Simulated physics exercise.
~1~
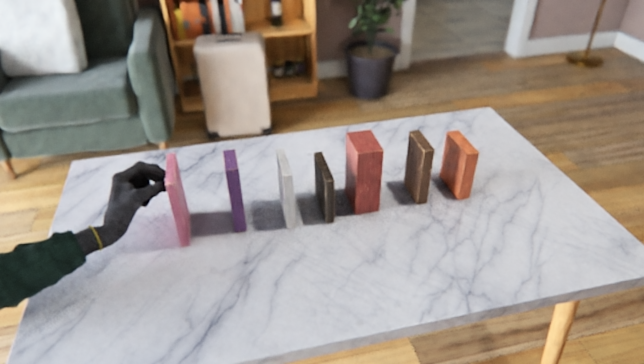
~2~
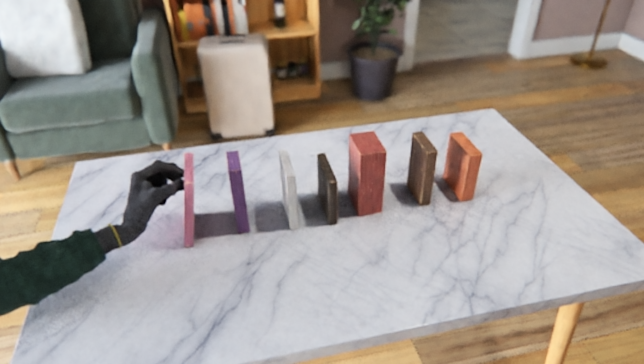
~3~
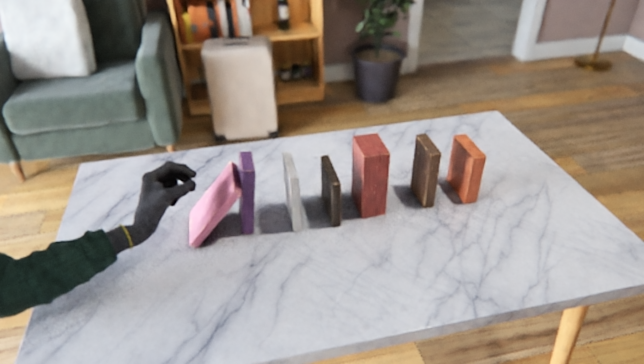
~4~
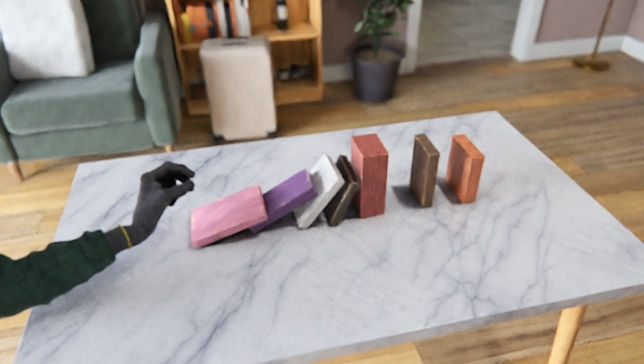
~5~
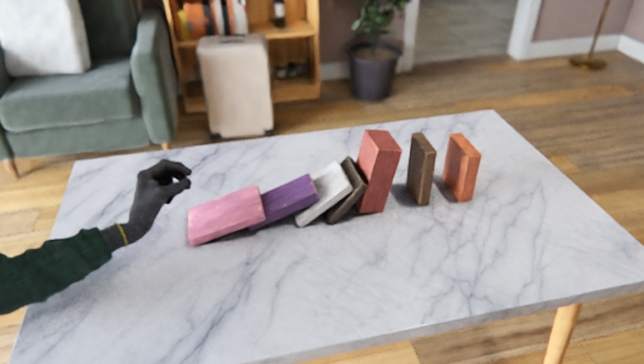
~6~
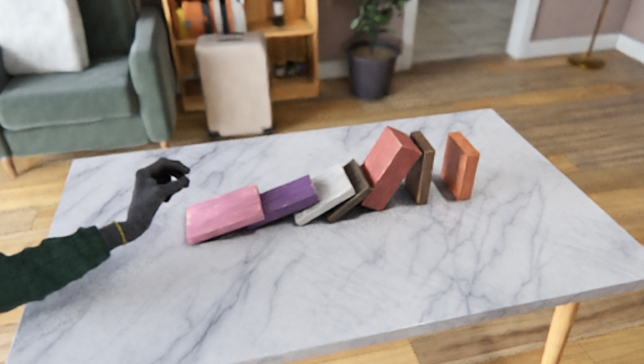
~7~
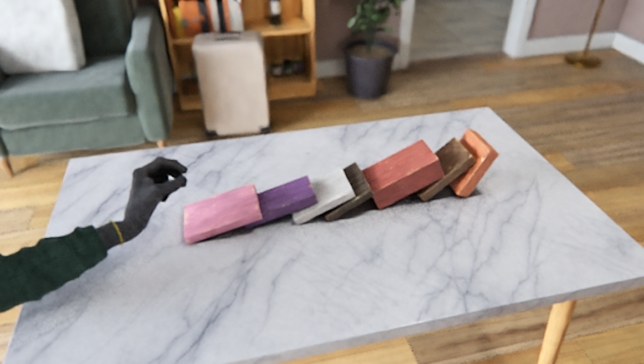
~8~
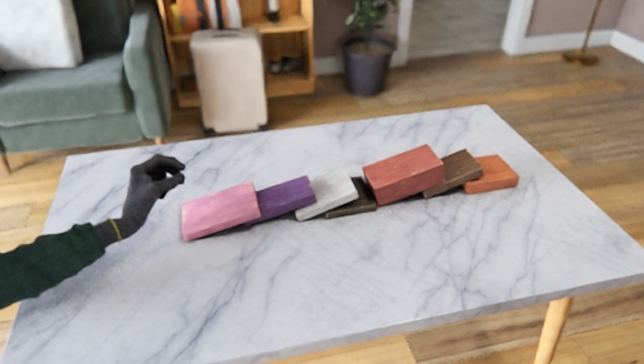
Seven upright blocks and boards stand in a row across a white marble-patterned table, seen from slightly above by a gently swaying camera, with a green armchair, a pale suitcase and a potted plant behind. From left to right they are pink, purple, white, black, red, brown and orange. A dark-gloved hand at the left tips the pink block rightward into the purple one. The purple block topples into the white board, which pushes the black one against the red block. The red block tips onto the brown board, which knocks down the orange block, leaving the whole row toppled beside the still-raised hand.
